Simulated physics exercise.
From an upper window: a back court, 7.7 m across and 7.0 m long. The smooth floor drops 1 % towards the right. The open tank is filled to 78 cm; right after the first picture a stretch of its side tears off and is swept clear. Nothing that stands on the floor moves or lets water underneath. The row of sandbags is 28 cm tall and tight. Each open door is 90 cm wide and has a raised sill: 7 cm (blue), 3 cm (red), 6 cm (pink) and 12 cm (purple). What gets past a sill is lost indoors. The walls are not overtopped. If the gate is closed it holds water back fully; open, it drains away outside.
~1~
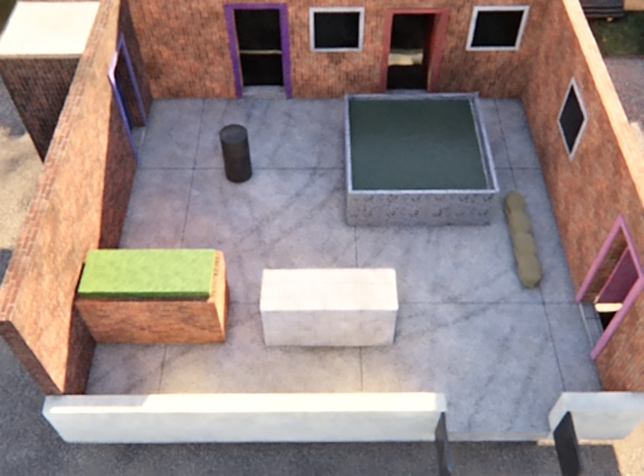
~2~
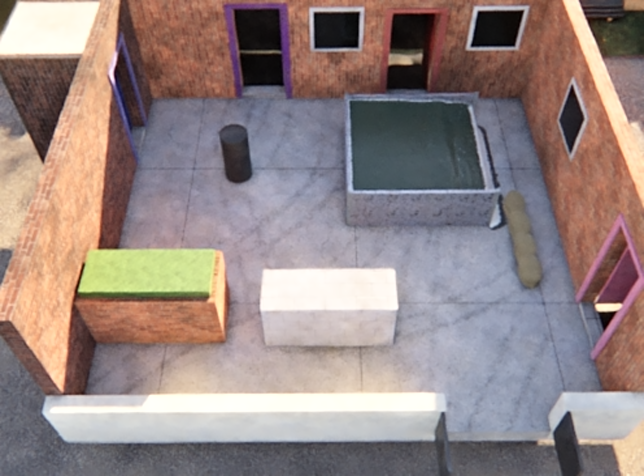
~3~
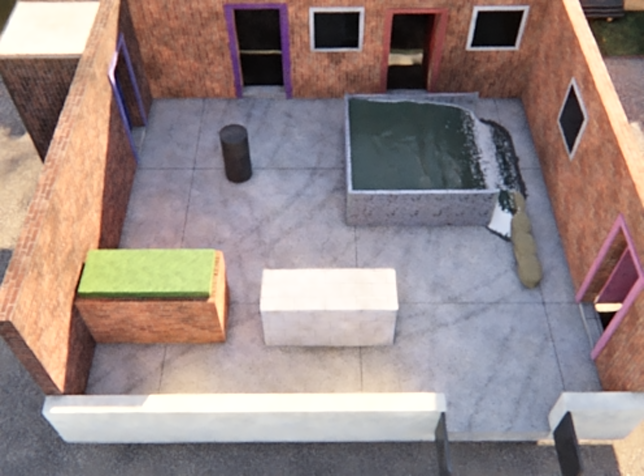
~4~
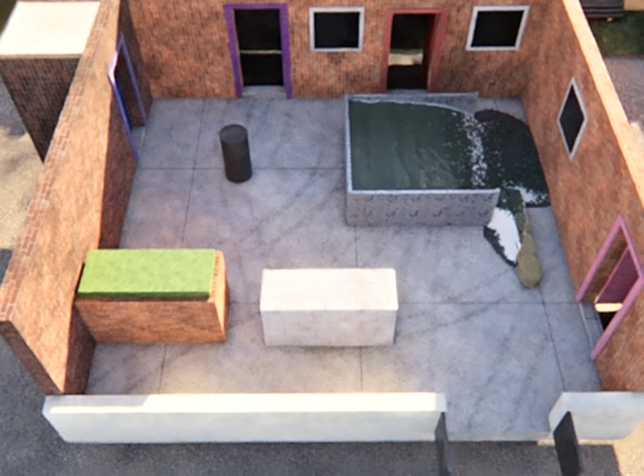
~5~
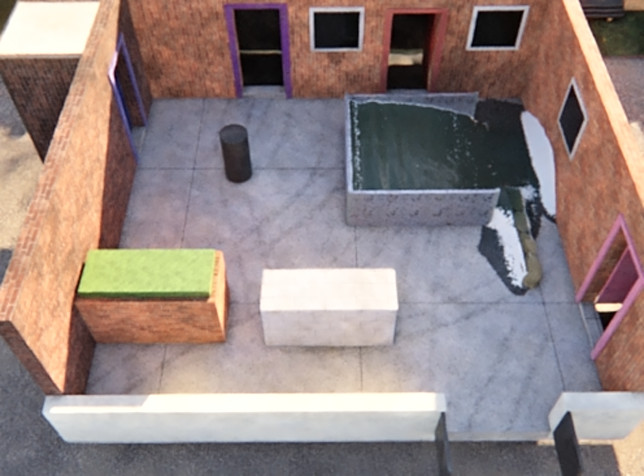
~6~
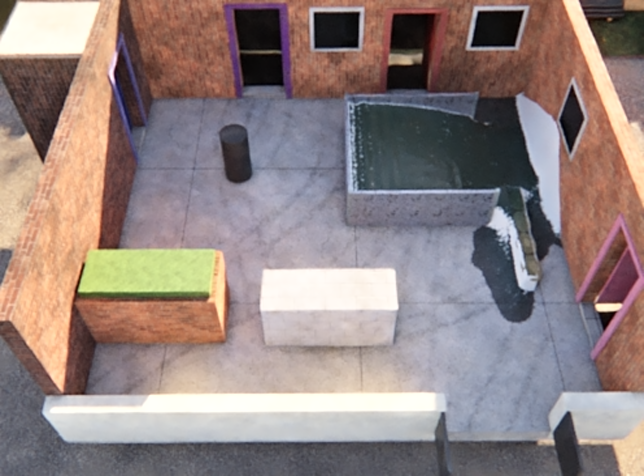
The clip opens on a walled brick courtyard with a raised tank of still, dark green water. The tank's right side gives way and water pours through the gap, foaming as it spreads rightward to the brick wall, then also creeps forward around a long, low tan object, surrounding it.
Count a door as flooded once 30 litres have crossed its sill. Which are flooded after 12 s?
The water let in: At the blue door it exceeds the limit; at the red door it goes over the limit; at the pink door it exceeds the limit; at the purple door it keeps below the limit.
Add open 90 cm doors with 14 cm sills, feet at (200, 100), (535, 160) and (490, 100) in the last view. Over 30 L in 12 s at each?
In turn: Under, over, above.
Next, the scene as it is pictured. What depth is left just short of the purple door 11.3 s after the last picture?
Roughly 3.5 cm deep.
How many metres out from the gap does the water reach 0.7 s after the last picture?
Some 4.8 m out.
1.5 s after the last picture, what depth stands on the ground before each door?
Depths in cm: Blue 0, red 10, pink 15, purple 0.
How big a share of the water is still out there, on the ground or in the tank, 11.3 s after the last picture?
Roughly 74 in a hundred.
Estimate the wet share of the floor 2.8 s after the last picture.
About 50 per cent.
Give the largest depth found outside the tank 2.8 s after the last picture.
About 34 cm.
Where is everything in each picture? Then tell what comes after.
The first picture shows still water, 78 cm deep, in the open tank at (417, 143).
In the second picture, the front is at (498, 225), 1.3 m from the gap at (479, 161); 0.6 m2 of floor is under water; 78 cm left at the back of the open tank.
In the third picture, water pours out at (479, 164) and has run 1.6 m, to (508, 238); typically 15 cm deep outside, 78 cm at the open tank's back.
In the fourth picture, the front is at (514, 263), 2.1 m from the gap at (478, 165); 3.3 m2 of floor is under water; 78 cm left at the back of the open tank.
In the fifth picture, water pours out at (478, 166) and has run 2.6 m, to (520, 290); typically 16 cm deep outside, 72 cm at the open tank's back.
In the sixth picture, the front is at (518, 315), 3.1 m from the gap at (478, 166); 5.2 m2 of floor is under water; 65 cm left at the back of the open tank.
Then, 0.7 s after the last picture water covers 20 % of the floor and is deepest (72 cm) near (519, 101); blue door not reached, red door not reached, pink door 5 cm at the sill, 0 L in, purple door not reached.
Then, 1.5 s after the last picture water covers 35 % of the floor and is deepest (62 cm) near (519, 101); blue door not reached, red door 10 cm at the sill, 1 L in, pink door 15 cm at the sill, 5 L in, purple door not reached.
Then, 2.8 s after the last picture water covers 50 % of the floor and is deepest (34 cm) near (153, 101); blue door 6 cm at the sill, 0 L in, red door 11 cm at the sill, 33 L in, pink door 12 cm at the sill, 43 L in, purple door 14 cm at the sill, 1 L in.
Then, 6.3 s after the last picture water covers 85 % of the floor and is deepest (24 cm) near (512, 107); blue door 11 cm at the sill, 128 L in, red door 7 cm at the sill, 93 L in, pink door 6 cm at the sill, 70 L in, purple door 4 cm at the sill, 3 L in.
Then, 11.3 s after the last picture water covers 95 % of the floor and is deepest (16 cm) near (605, 415); blue door 8 cm at the sill, 136 L in, red door 5 cm at the sill, 125 L in, pink door 8 cm at the sill, 80 L in, purple door 3 cm at the sill, 3 L in.
